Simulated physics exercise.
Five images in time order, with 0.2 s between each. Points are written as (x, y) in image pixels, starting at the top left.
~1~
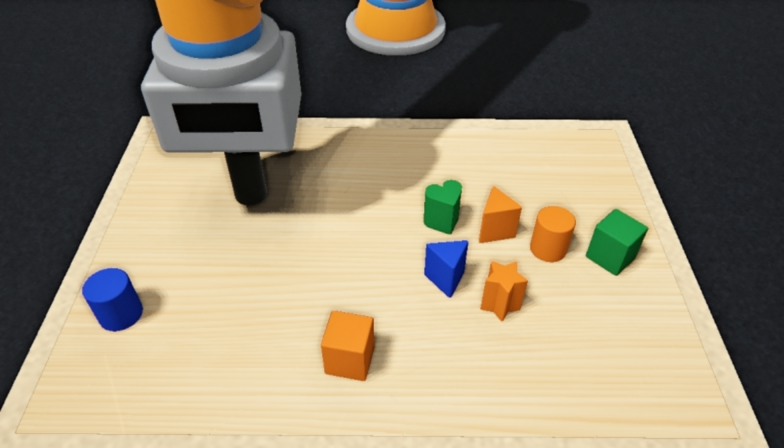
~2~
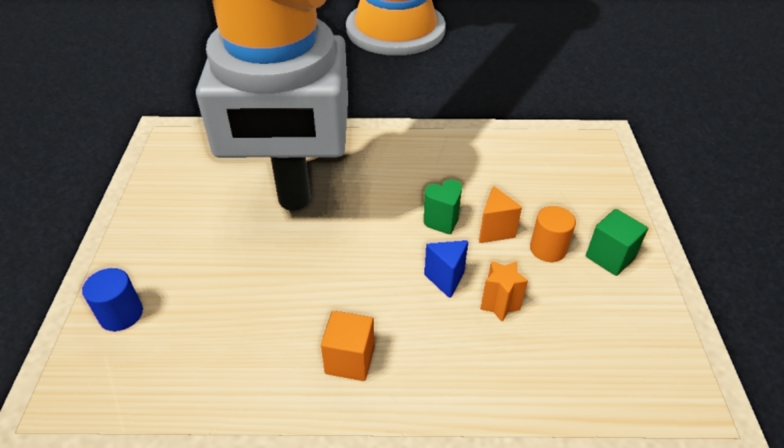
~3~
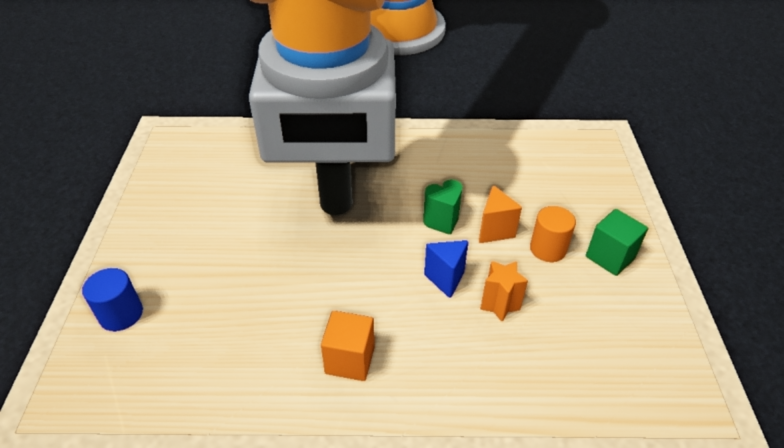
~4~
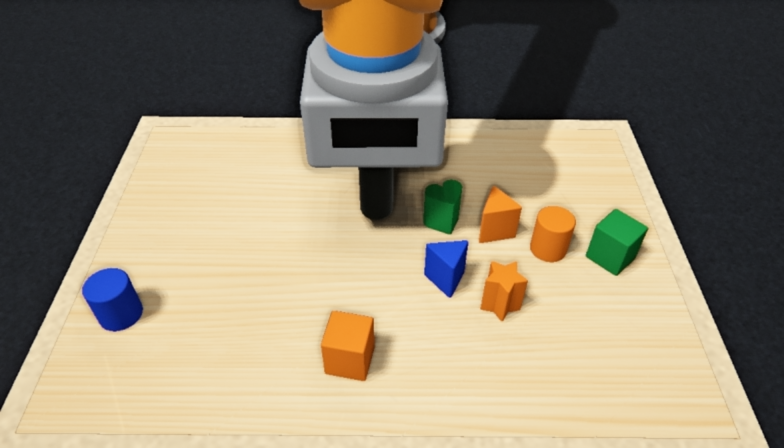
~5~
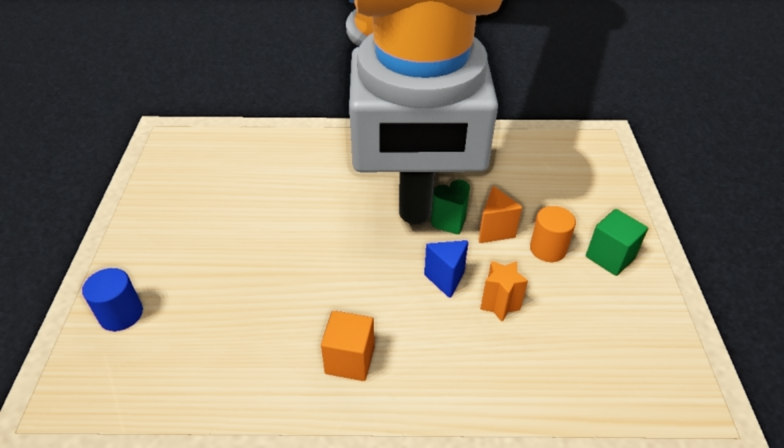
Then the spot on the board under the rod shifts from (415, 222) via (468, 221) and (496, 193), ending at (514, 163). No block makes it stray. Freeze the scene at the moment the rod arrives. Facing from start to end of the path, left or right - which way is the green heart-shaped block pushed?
That block drifts right.
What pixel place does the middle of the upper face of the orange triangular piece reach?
At (545, 199).
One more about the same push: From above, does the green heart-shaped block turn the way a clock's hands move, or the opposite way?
The answer is clockwise.
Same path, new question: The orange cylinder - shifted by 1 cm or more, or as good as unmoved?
The orange cylinder will not stay where it is.
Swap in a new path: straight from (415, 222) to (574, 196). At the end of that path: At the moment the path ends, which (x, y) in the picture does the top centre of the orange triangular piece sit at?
The middle of its upper face will lie at (527, 210).
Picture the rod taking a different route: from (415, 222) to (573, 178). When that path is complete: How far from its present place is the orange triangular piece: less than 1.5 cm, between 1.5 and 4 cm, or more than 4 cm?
Shift of 1.5 to 4 cm.
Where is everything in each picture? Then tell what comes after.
The first frame shows tip of the rod at (251, 196), middles of tops, blue triangular piece at (449, 250), green heart-shaped block at (445, 191), orange triangular piece at (500, 201), orange cylinder at (557, 218).
The second frame shows rod at (295, 201), nothing pushed.
The third frame shows rod at (336, 206), nothing pushed.
The fourth frame shows rod at (376, 210), nothing pushed.
The fifth frame shows rod at (415, 214), blue triangular piece at (449, 250), green heart-shaped block at (453, 191), orange triangular piece at (500, 201), orange cylinder at (557, 218).
What follows on the original path. One third of the way, rod at (470, 213); green heart-shaped block at (510, 190); orange triangular piece at (534, 203); orange cylinder at (569, 222).
Two thirds of the way, rod at (497, 184); green heart-shaped block at (532, 177), turned 55° clockwise; orange triangular piece at (545, 199), turned 30° clockwise; orange cylinder at (574, 225).
At the end, rod at (515, 155); blue triangular piece unmoved; green heart-shaped block at (532, 177), turned 55° clockwise; orange triangular piece at (545, 199), turned 30° clockwise; orange cylinder at (574, 224).
